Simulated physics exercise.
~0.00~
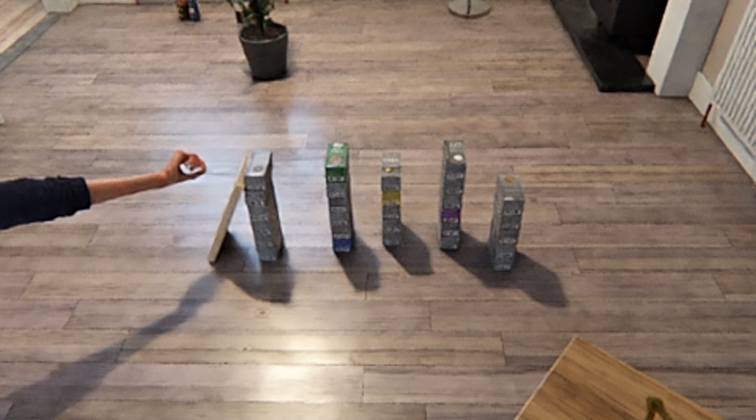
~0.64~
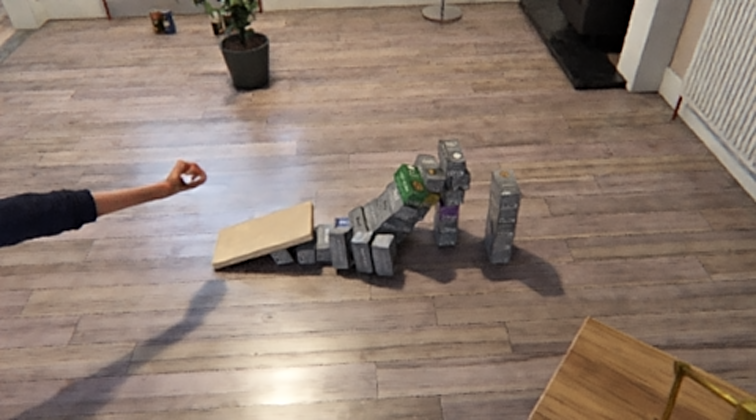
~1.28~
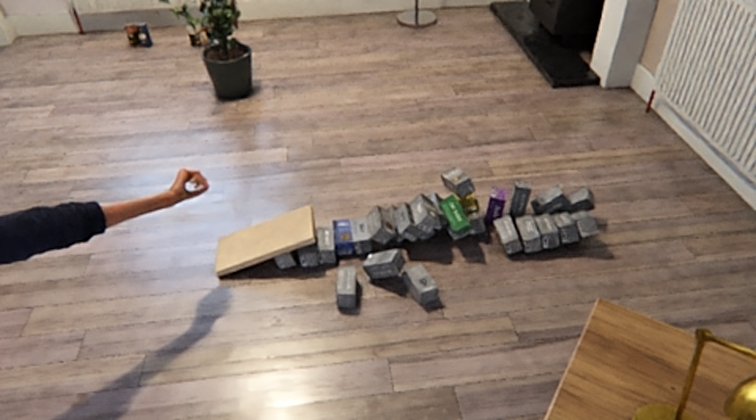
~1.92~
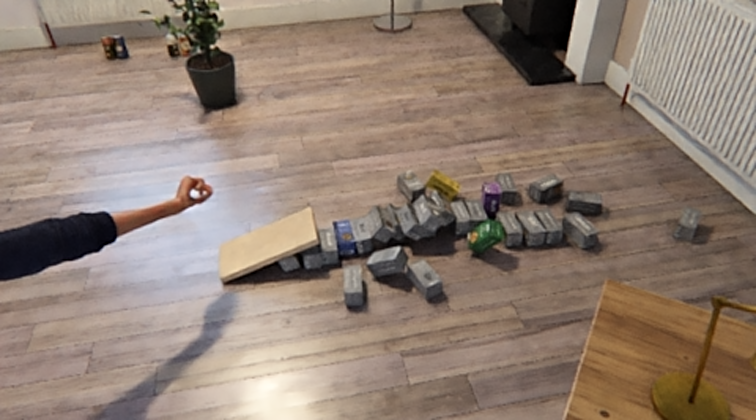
At first, a pale board leans beside a row of five upright stacks of small grey packets on a wooden floor, with a hand held out at the left. The board tips over to the right, and the first stacks topple in turn, with the green packet carried against the stack marked with purple. That stack then falls into the last one, which collapses as well, leaving packets strewn in a line. The green packet tumbles down to the floor, while the yellow and purple ones settle among the grey. Finally, one grey packet lies apart at the far right.
